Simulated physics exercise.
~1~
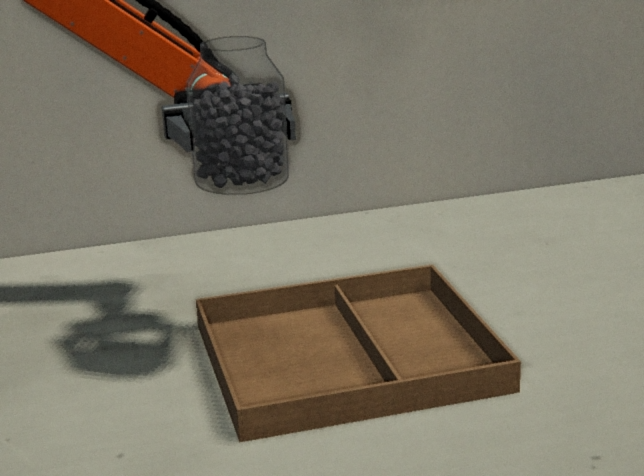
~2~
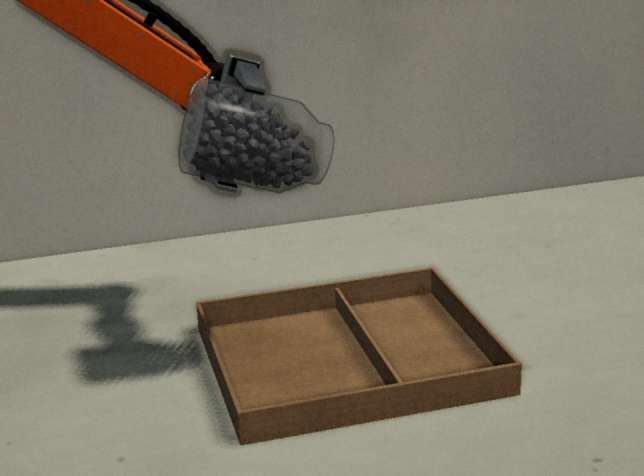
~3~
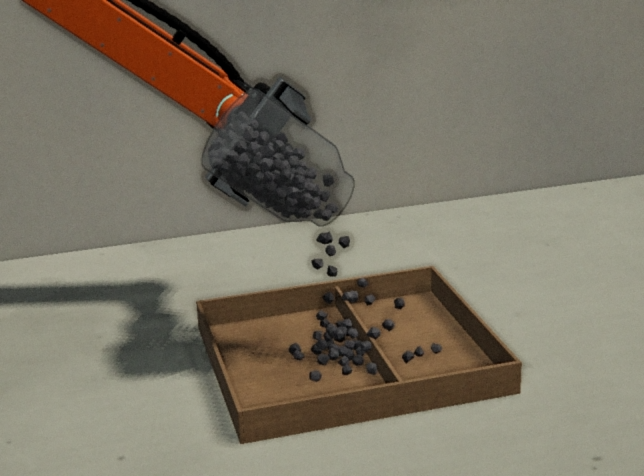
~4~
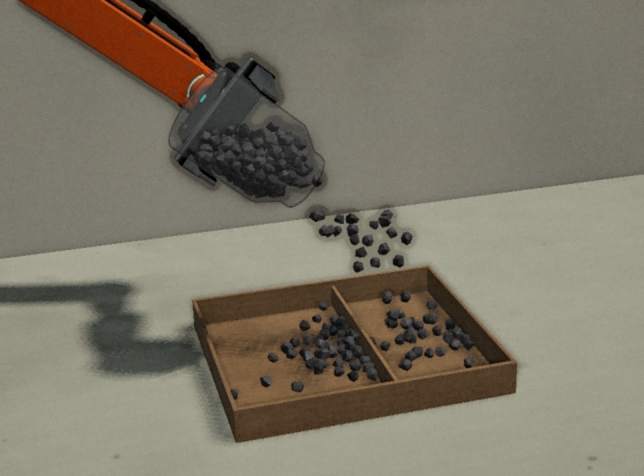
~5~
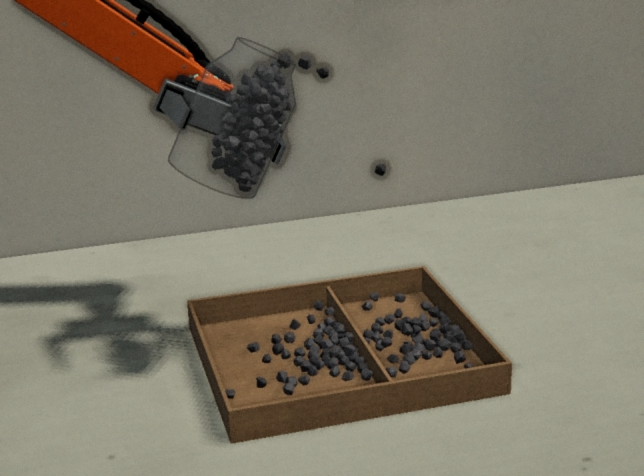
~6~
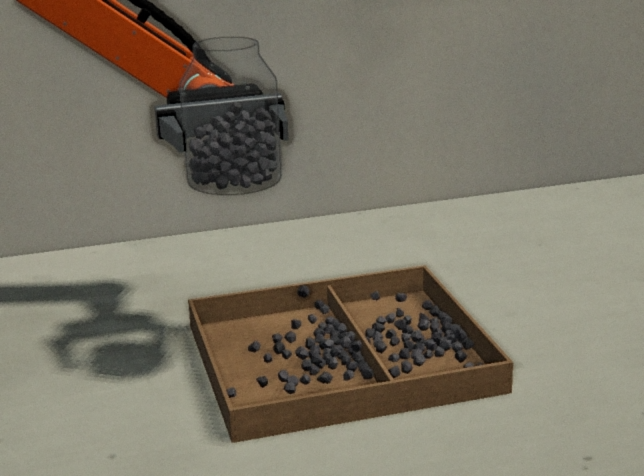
Orange robot arm tipping a clear jar of dark pebbles over a divided wooden tray, scattering some into both compartments, then righting it.
